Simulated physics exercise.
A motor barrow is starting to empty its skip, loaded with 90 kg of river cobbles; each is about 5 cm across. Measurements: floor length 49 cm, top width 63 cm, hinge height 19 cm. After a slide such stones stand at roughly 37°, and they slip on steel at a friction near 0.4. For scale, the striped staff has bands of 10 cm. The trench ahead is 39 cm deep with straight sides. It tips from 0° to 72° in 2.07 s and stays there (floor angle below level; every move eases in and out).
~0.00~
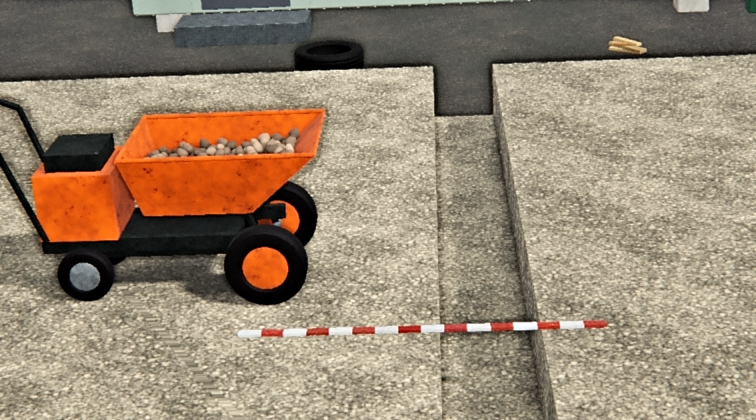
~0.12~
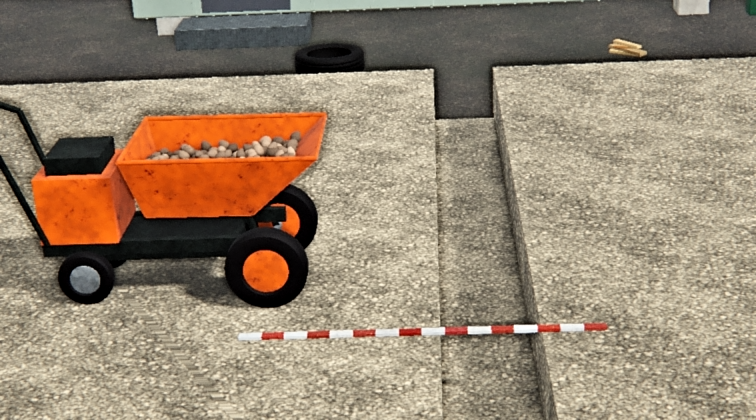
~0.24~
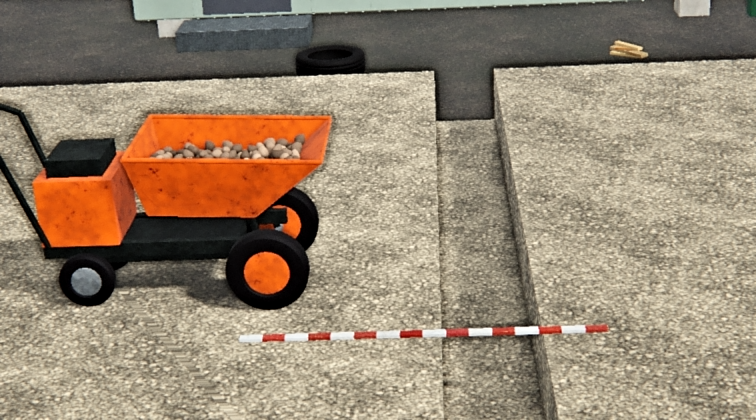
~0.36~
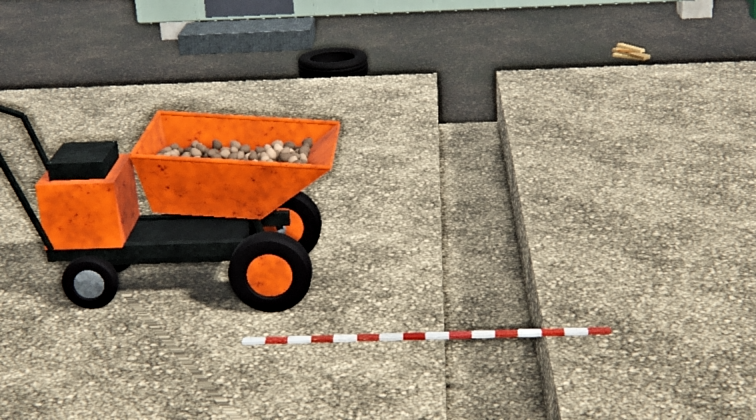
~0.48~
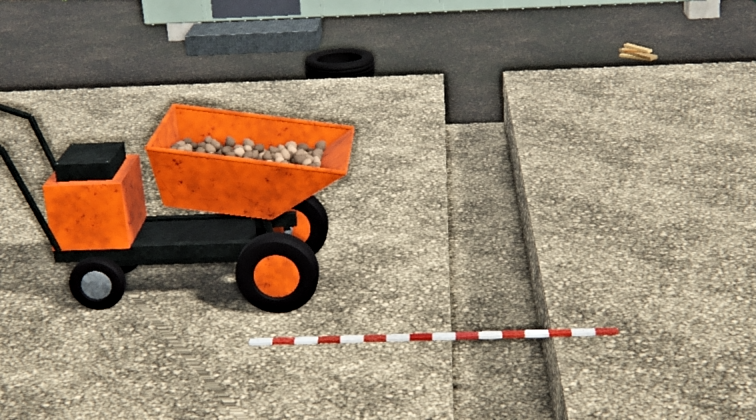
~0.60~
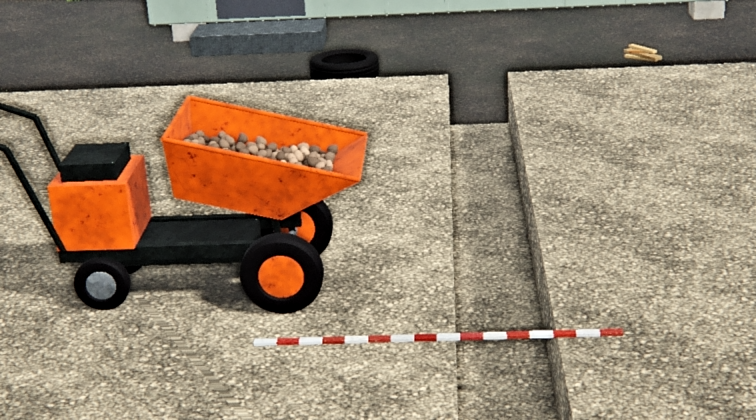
An orange motor barrow loaded with rounded stones stood left of a trench, near a red and white striped pole, and its skip slowly tilted forward to the right, the back end rising.
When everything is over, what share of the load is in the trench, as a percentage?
Close to 60 in a hundred.
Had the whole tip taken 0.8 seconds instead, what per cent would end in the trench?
It'd be some 70 per cent.
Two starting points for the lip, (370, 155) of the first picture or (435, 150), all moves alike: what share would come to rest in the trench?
Near 100 then near 40 percent.
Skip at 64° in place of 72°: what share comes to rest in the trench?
Expect roughly 80 per cent.
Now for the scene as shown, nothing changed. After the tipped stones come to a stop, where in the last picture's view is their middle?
Centre estimate: Around (494, 338).
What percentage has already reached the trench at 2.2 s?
Close to 45 per cent has got there by then.
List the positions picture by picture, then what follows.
Lip at (314, 155), floor tilted 0°, highest stones at (245, 146), in the first frame.
Lip at (316, 159), floor tilted 1°, highest stones at (237, 150); the stones move at 0.1 m/s on average, in the second frame.
The skip is at 3°, its lip at (321, 162); the top of the load is at (226, 152); the stones move at 0.2 m/s on average, in the third frame.
The skip is at 6°, its lip at (330, 168); the top of the load is at (213, 152); the stones move at 0.2 m/s on average, in the fourth frame.
Lip at (345, 173), floor tilted 10°, highest stones at (204, 148); the stones move at 0.3 m/s on average, in the fifth frame.
Lip at (359, 180), floor tilted 15°, highest stones at (210, 142); the stones move at 0.4 m/s on average, in the sixth frame.
After 1.5 s the floor is at 61°; 99 % in the skip, 1 % short of the trench; the foremost stones are at (419, 238).
After 2.2 s the floor is at 72°; 31 % in the skip, 23 % short of the trench, 46 % in the trench; the foremost stones are at (543, 349).
After 2.5 s the floor is at 72°; 16 % in the skip, 28 % short of the trench, 56 % in the trench; the foremost stones are at (544, 355).
After 4.5 s the floor is at 72°; 14 % in the skip, 27 % short of the trench, 60 % in the trench; the foremost stones are at (544, 356).
